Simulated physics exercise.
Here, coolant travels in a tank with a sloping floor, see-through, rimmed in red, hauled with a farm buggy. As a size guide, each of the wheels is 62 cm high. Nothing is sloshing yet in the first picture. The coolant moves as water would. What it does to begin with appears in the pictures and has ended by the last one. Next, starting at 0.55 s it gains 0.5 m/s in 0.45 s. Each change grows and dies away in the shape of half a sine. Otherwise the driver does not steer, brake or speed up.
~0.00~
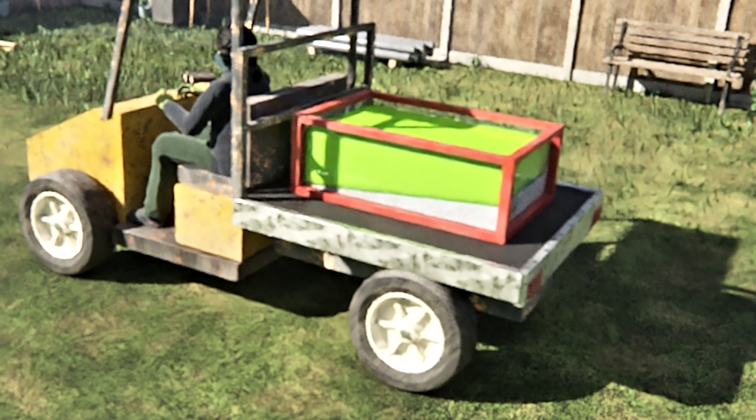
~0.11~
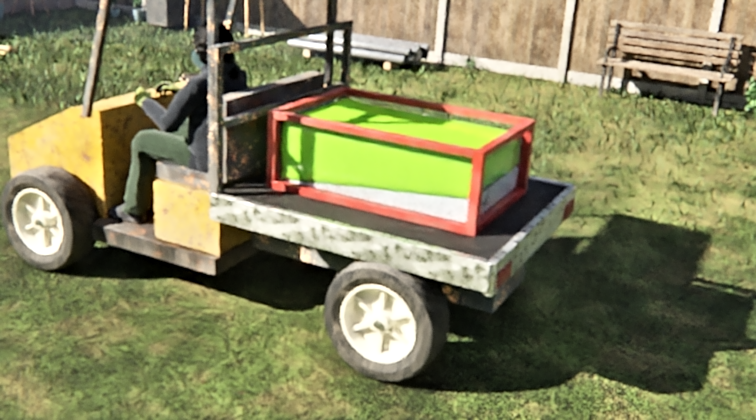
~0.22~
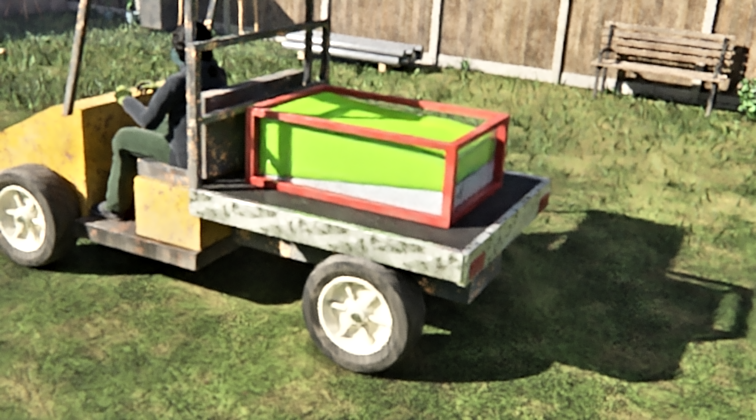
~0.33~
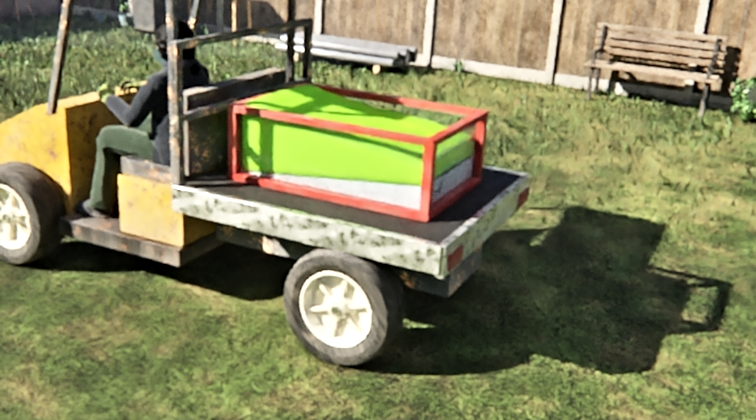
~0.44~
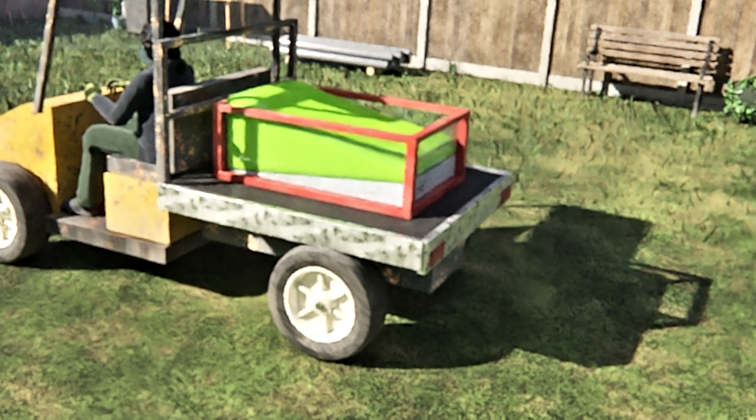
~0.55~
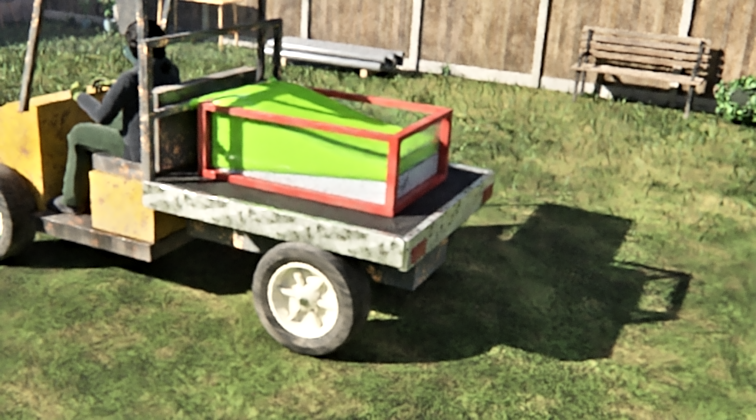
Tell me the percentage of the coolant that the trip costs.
It loses about 13 per cent.
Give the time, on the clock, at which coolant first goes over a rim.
Around 0.8 s.
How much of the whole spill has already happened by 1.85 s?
Roughly 70 % of the total.
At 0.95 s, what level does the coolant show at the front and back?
About 24 cm at the front, 42 cm at the back.
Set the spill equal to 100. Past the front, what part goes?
About 30 percent.
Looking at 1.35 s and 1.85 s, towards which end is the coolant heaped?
At the back, then the front.
After 0.95 s front 25 cm, middle 30 cm, back 41 cm above the lowest part of the floor; the loss stands at 1 per cent, over the front.
After 1.35 s front 20 cm, middle 26 cm, back 44 cm above the lowest part of the floor; the loss stands at 2 per cent, over the front and the back.
After 1.85 s front 41 cm, middle 26 cm, back 24 cm above the lowest part of the floor; the loss stands at 9 per cent, over the back.
After 3.98 s the loss stands at 13 per cent, over the back and the front, 26 of 200 litres.
